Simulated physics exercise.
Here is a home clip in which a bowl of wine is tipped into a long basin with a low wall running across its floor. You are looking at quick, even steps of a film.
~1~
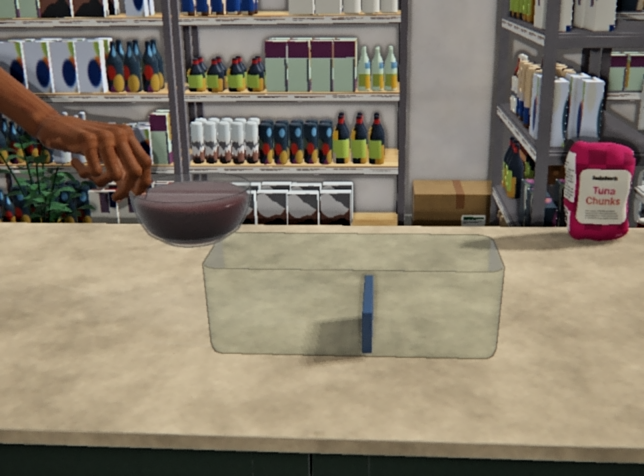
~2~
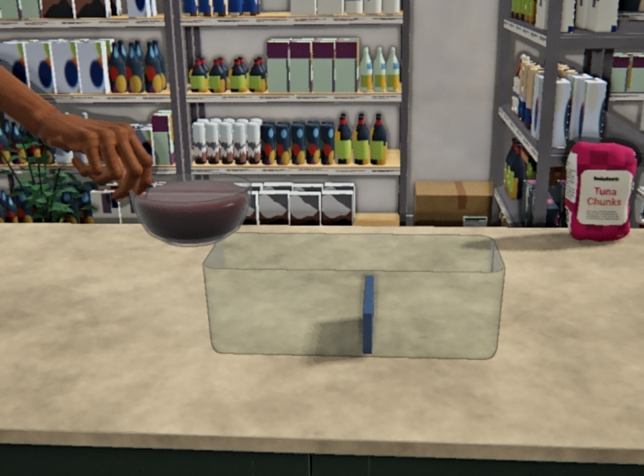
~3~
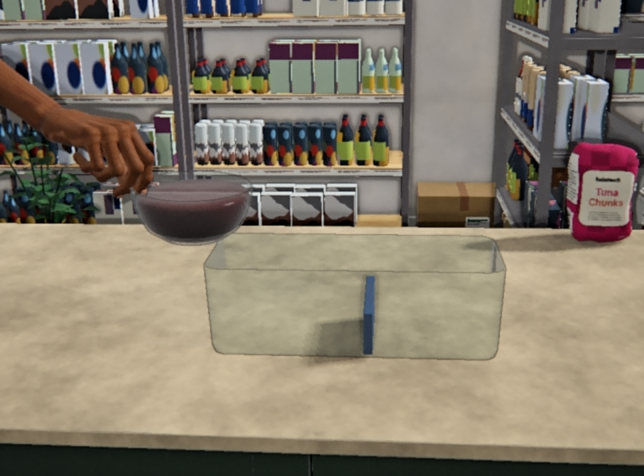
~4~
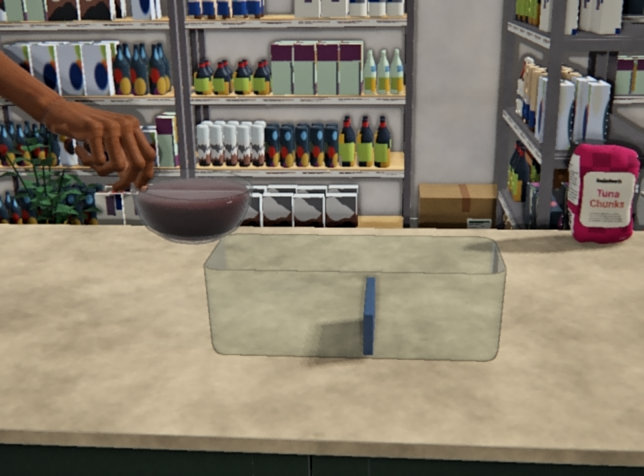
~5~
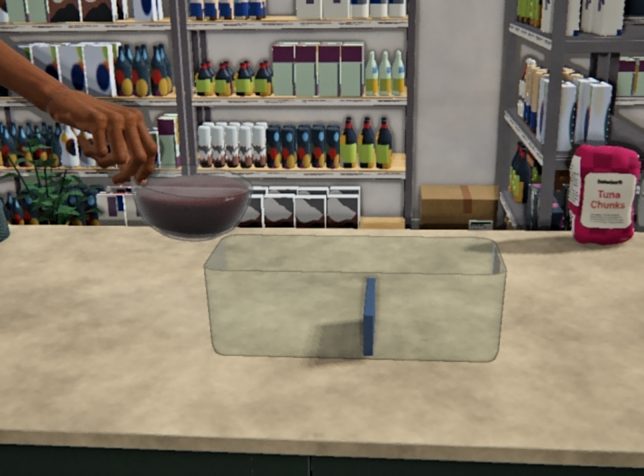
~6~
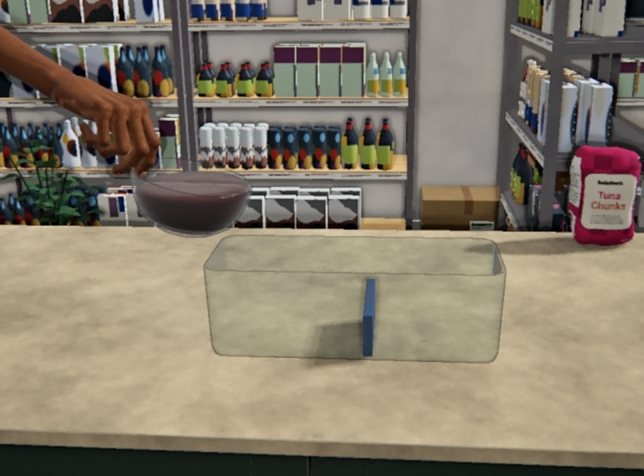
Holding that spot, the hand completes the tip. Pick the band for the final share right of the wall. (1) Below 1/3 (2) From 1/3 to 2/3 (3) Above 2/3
Below 1/3.
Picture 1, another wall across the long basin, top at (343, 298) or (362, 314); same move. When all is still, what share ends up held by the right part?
Result: 10 % first, 20 % second.
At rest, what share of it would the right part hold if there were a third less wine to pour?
Roughly 0 in a hundred.
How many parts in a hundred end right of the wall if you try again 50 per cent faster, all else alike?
Some 5 per cent.
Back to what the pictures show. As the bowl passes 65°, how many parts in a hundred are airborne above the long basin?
Around 35 percent.
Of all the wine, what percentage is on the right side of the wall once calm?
Share approx. 0 %.
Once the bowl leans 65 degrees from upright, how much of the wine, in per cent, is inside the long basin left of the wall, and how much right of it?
The left part holds around 30 percent, the right part 0 percent.
A moment on, the tilt is 65° and 39 per cent is still to pour, 28 is left of the wall and 0 right of it.
Next, the tilt is 100° and 1 per cent is still to pour, 91 is left of the wall and 2 right of it.
Then the tilt is 109° and 0 per cent is still to pour, 97 is left of the wall and 2 right of it.
Later the tilt is 109° and 0 per cent is still to pour, 97 is left of the wall and 2 right of it.
At rest 97 per cent lies left of the wall, 2 right of it and 0 outside.
